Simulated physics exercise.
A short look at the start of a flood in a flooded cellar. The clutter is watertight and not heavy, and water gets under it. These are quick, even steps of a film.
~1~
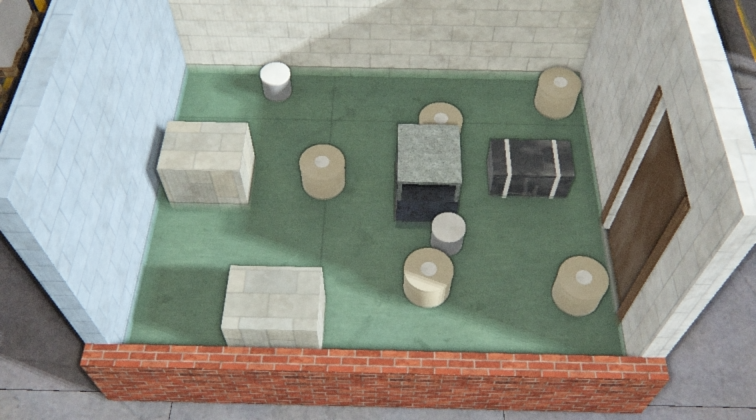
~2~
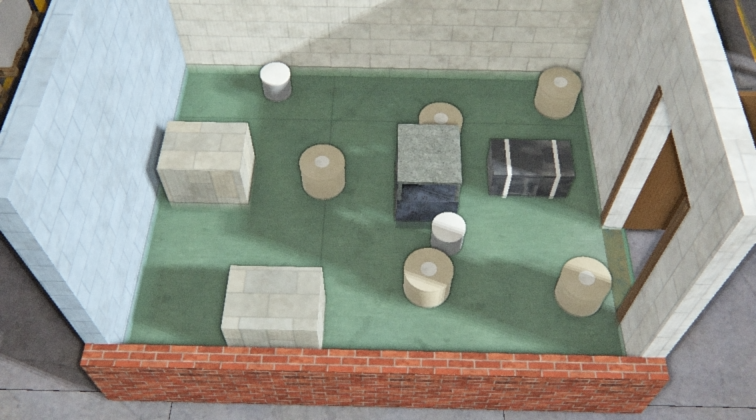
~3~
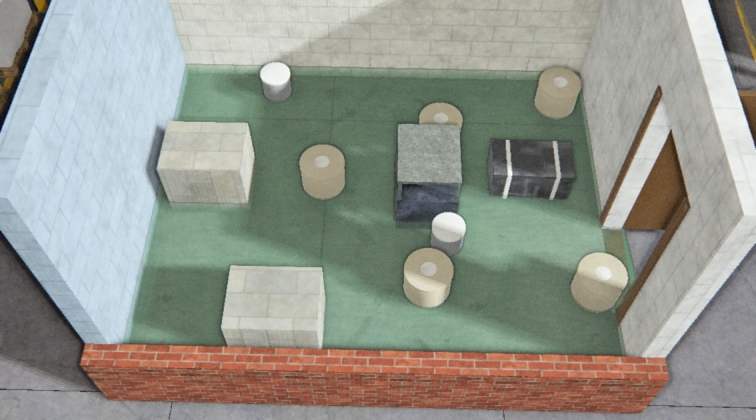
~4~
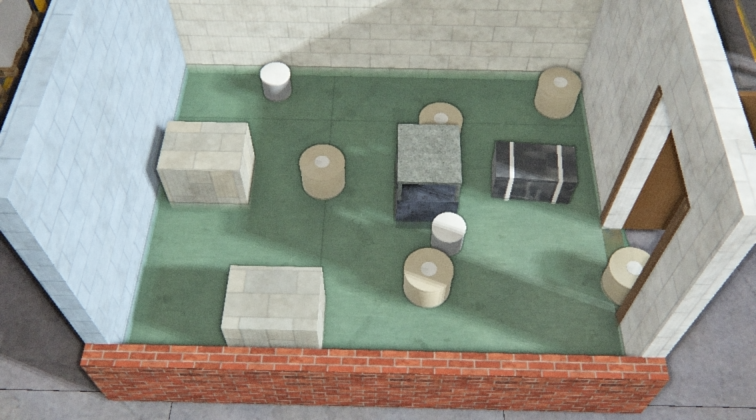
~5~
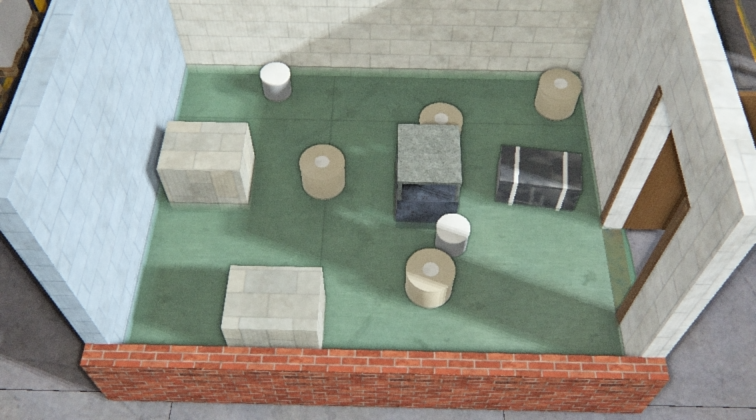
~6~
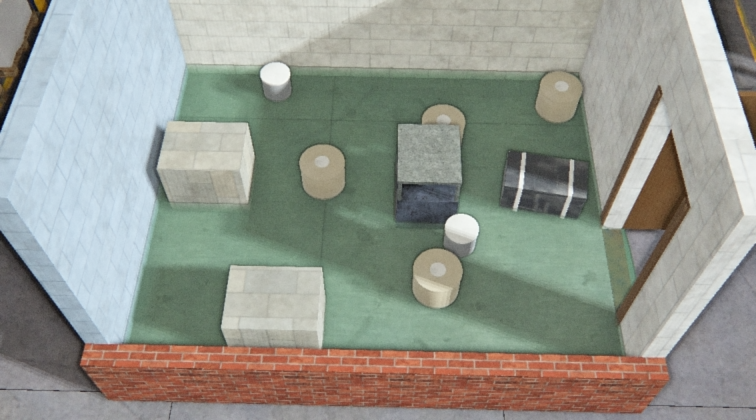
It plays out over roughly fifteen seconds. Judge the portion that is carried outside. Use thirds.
It is two thirds or more.
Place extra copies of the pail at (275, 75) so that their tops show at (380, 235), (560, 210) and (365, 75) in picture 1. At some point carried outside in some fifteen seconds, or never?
As listed: Gone, through, no.
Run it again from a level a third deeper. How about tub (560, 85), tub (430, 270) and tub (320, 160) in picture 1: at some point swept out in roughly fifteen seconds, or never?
In turn: Washed out, through, no.
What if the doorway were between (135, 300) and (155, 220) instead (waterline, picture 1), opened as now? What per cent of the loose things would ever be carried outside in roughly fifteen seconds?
Roughly 20 per cent.
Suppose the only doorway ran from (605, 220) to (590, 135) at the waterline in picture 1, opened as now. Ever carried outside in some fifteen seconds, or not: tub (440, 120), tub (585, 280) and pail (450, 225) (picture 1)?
In turn: Carried outside, yes, yes.
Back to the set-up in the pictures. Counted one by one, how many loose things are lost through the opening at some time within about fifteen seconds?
It comes to 6.
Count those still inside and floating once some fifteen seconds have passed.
That makes 2.
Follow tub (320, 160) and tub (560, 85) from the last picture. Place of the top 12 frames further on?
Roughly at (359, 182) and (577, 119).
A moment on, 1 of 8 are out; 7 afloat.
Next, 2 of 8 are out; 6 afloat.
Later, 4 of 8 are out; 4 afloat.
In the end, 6 of 8 are out; 2 afloat.
